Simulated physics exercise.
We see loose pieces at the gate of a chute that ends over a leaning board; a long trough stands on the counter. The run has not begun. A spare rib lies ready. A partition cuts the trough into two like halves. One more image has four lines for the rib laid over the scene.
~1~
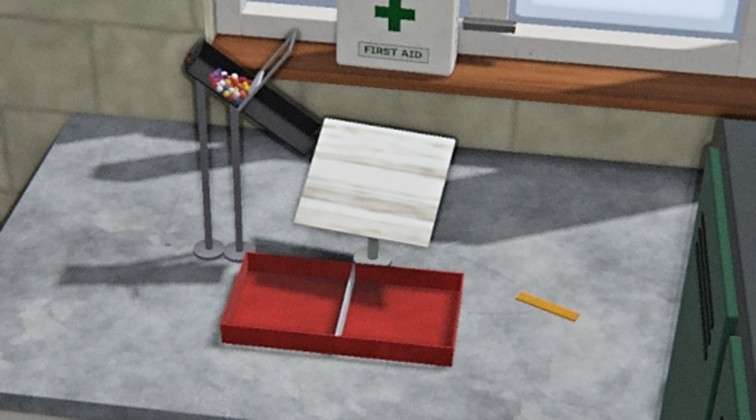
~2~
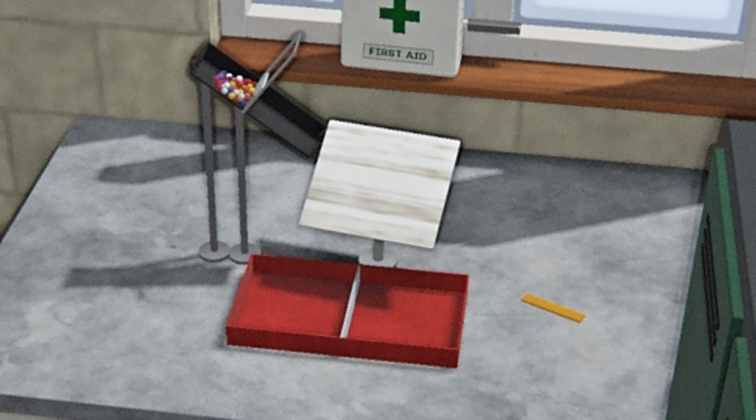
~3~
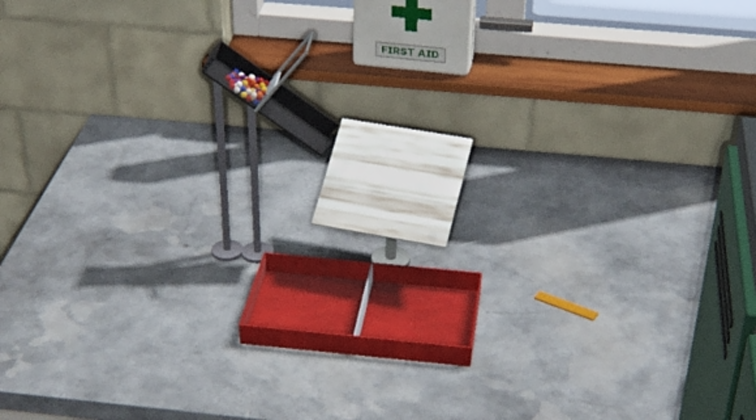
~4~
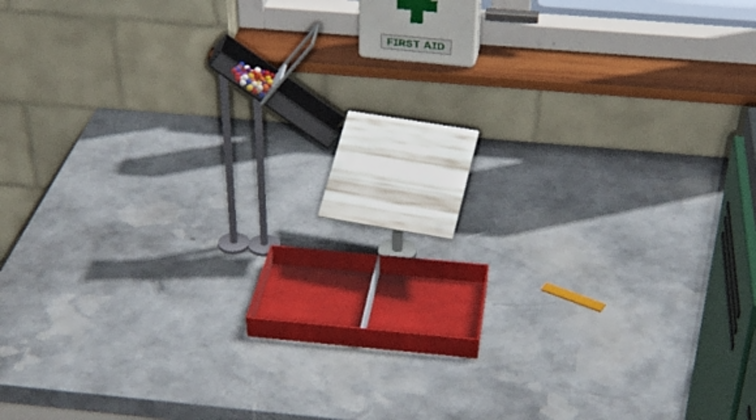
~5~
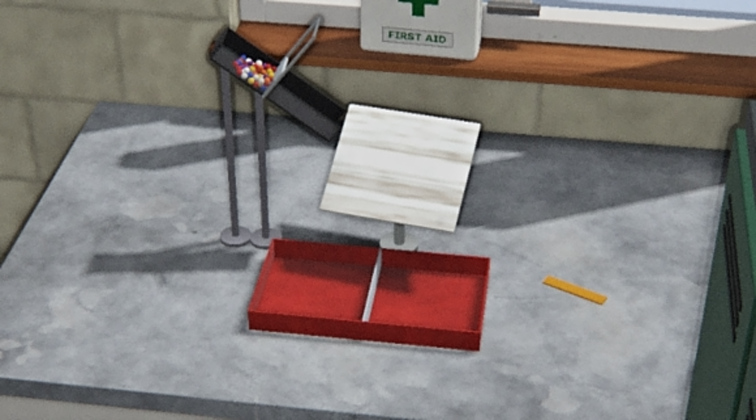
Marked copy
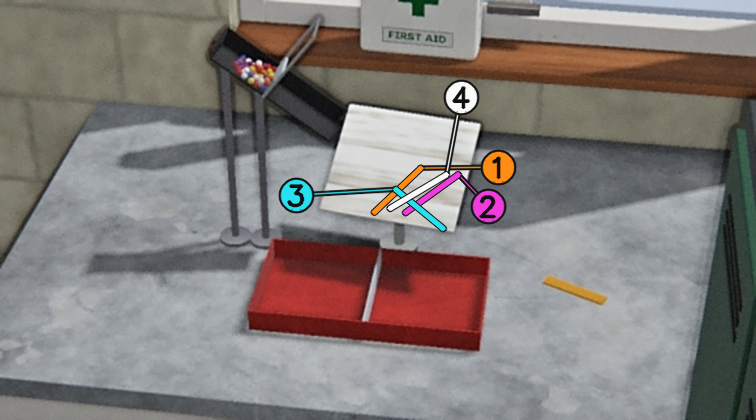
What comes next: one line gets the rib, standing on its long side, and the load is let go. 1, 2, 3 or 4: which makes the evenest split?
I would pick line 2.
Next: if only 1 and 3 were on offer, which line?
Here it is line 3.
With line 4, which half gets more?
Left.
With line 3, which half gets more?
Right.
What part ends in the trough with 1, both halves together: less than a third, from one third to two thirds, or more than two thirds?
More than two thirds.
On the marked copy, line 1 from (421, 168) to (374, 212); line 2 from (458, 174) to (405, 212); line 3 from (395, 189) to (443, 228); line 4 from (446, 174) to (390, 208).
If 1 is chosen, of what is caught, nearly all in the left half, a stray few in the right.
If 2 is chosen, of what is caught, about half in the left half, about half in the right.
If 3 is chosen, of what is caught, about a quarter in the left half, most in the right.
If 4 is chosen, of what is caught, most in the left half, a small part in the right.
